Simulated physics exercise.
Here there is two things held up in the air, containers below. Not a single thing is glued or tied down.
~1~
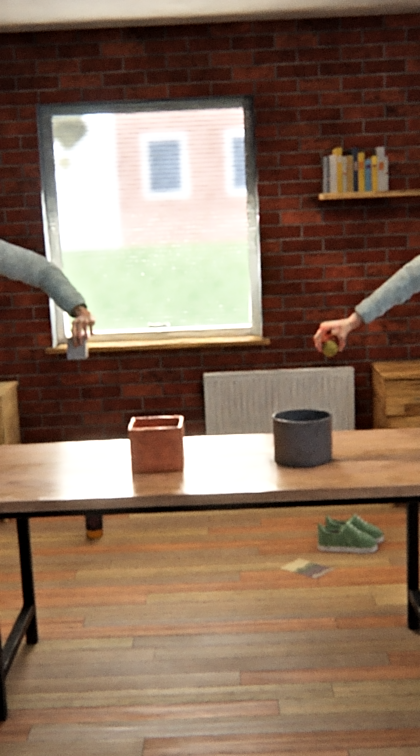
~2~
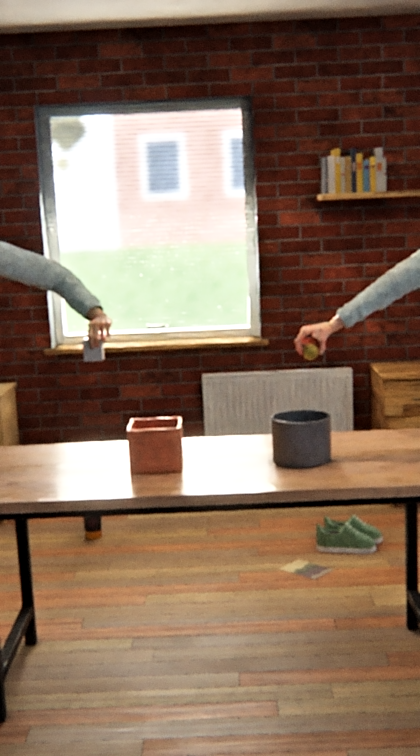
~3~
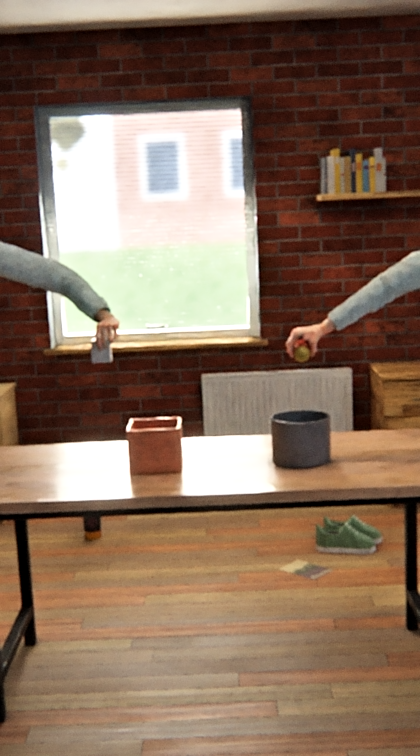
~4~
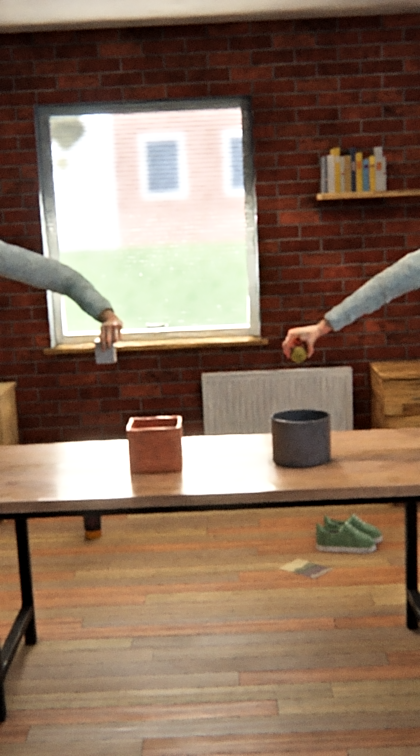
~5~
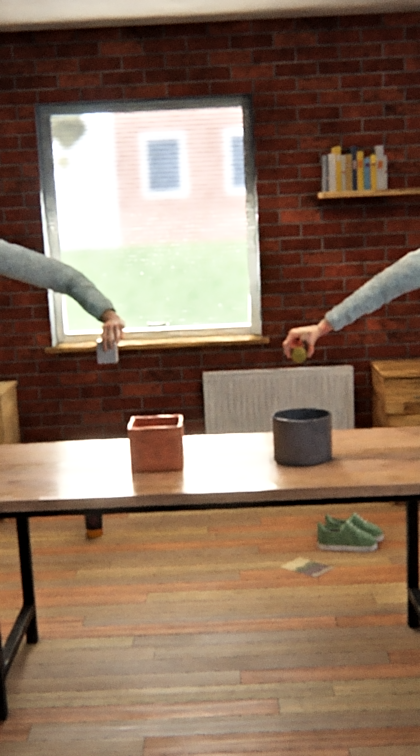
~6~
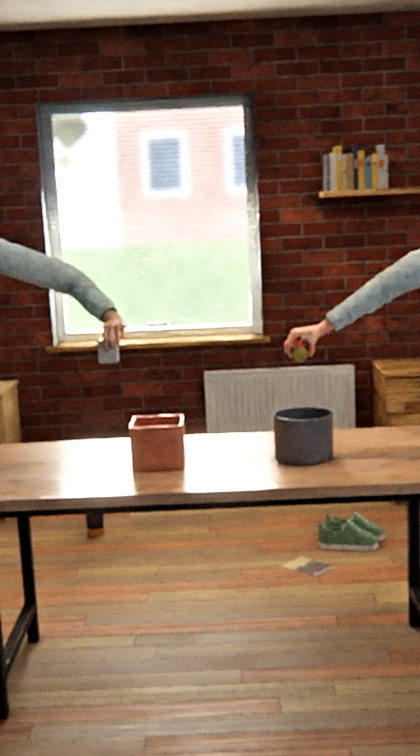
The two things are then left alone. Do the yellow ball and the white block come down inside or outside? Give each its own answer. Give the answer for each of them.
As for where they come down: The yellow ball ends up inside; the white block ends up outside.
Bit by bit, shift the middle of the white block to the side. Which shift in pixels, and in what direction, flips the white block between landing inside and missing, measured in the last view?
Roughly 20 pixels right.
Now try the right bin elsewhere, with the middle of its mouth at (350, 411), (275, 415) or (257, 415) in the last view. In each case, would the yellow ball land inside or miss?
First it goes wide, next it gets in, finally it goes wide.
Then, 0.16 s after the last picture, yellow ball moved about its own width near (301, 376); white block moved about its own width near (110, 372).
Then, 0.24 s after the last picture, yellow ball falling near (302, 413); white block falling near (112, 410).
Then, 0.34 s after the last picture, yellow ball down below near (303, 441); white block down below near (115, 452).
At rest, the yellow ball lands inside, near (303, 448); the white block misses, near (115, 455).
